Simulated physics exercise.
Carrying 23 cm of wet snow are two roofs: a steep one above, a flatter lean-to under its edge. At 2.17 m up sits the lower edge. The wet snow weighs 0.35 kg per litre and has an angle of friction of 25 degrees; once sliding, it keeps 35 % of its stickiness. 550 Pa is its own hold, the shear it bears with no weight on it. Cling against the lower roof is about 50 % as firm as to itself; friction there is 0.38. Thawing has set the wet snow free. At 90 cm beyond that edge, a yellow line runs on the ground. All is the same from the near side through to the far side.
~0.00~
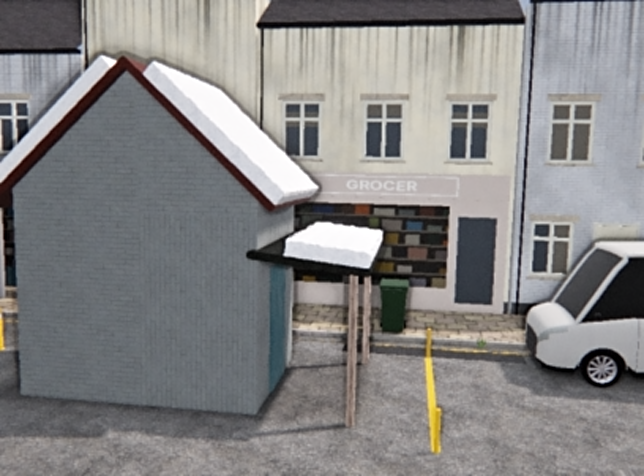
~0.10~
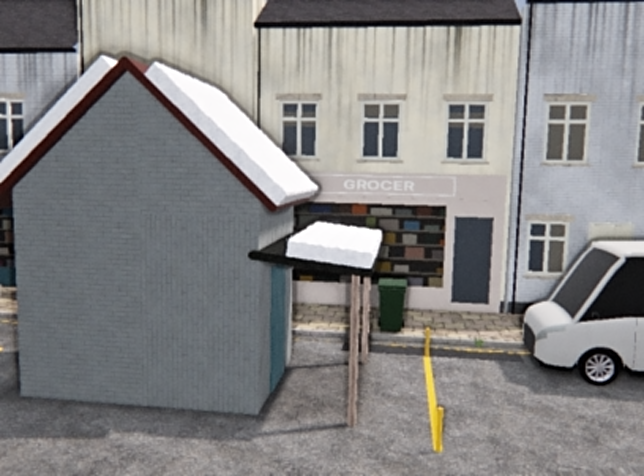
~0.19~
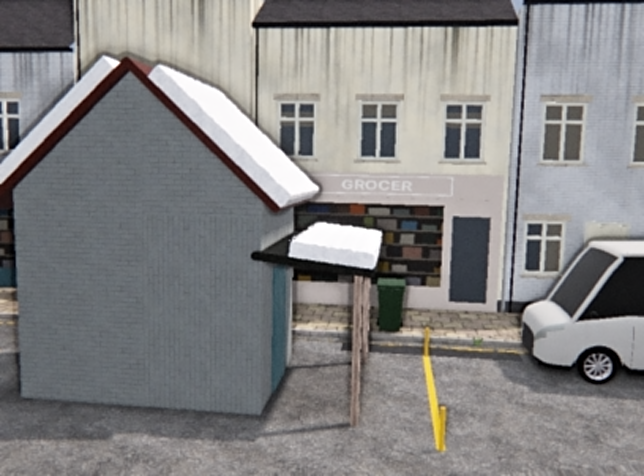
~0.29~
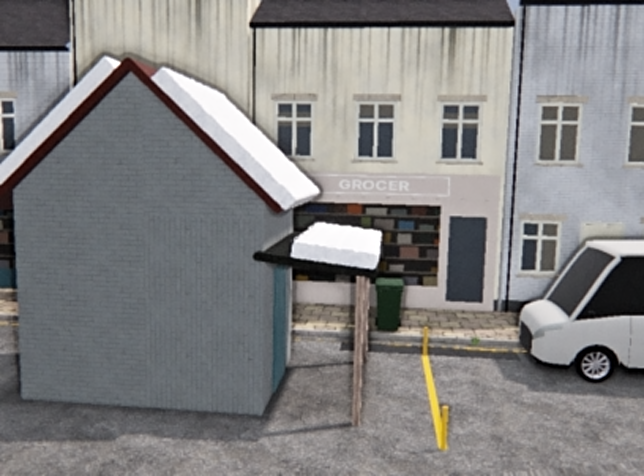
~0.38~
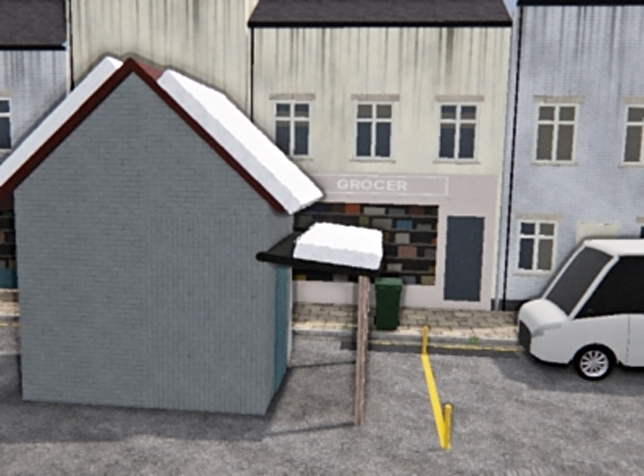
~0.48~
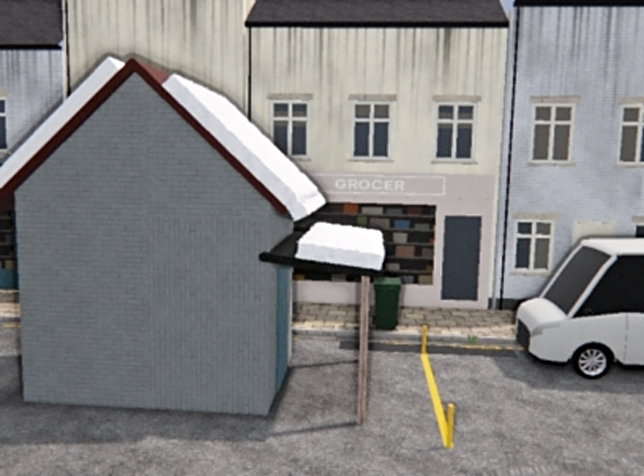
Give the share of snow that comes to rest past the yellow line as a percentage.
Roughly 0 percent.
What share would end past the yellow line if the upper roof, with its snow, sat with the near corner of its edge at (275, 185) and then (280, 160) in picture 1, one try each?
Roughly 16 per cent first and 35 per cent second.
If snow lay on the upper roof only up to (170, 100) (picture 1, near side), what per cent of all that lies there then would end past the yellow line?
I'd say close to 0 percent.
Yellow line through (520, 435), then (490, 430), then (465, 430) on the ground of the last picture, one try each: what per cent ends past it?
Respectively about 0 in a hundred, 0 in a hundred and 0 in a hundred.
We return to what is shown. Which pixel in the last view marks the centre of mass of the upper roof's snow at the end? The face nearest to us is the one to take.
Close to (327, 252) in the last picture.
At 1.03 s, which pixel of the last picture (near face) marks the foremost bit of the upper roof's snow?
Near (334, 241), I'd say.
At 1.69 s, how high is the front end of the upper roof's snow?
2.4 m, more or less.
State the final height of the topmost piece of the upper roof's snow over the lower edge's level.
The snow's top stands about 1.1 m above the lower edge.
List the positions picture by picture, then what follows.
Leading edge of the wet snow at (277, 196), in the first picture.
Leading edge of the wet snow at (279, 197), its middle shifted 7 mm, in the second picture.
Leading edge of the wet snow at (283, 199), its middle shifted 2.9 cm, 1 % of it past the upper edge, in one piece, in the third picture.
Leading edge of the wet snow at (288, 196), its middle shifted 6.6 cm, 3 % of it past the upper edge, in one piece, in the fourth picture.
Leading edge of the wet snow at (294, 194), its middle shifted 12 cm, 5 % of it past the upper edge, in one piece, in the fifth picture.
Leading edge of the wet snow at (301, 204), its middle shifted 19 cm, 8 % of it past the upper edge, cracking, in the sixth picture.
After 1.03 s, none is below the lower edge and 0 % is past the line.
After 1.69 s, none is below the lower edge and 0 % is past the line.
After 2.34 s, none is below the lower edge and 0 % is past the line.
After 3.00 s, 12 % is below the lower edge and 0 % is past the line.
After 3.70 s, at the end, 12 % is below the lower edge and 0 % is past the line.
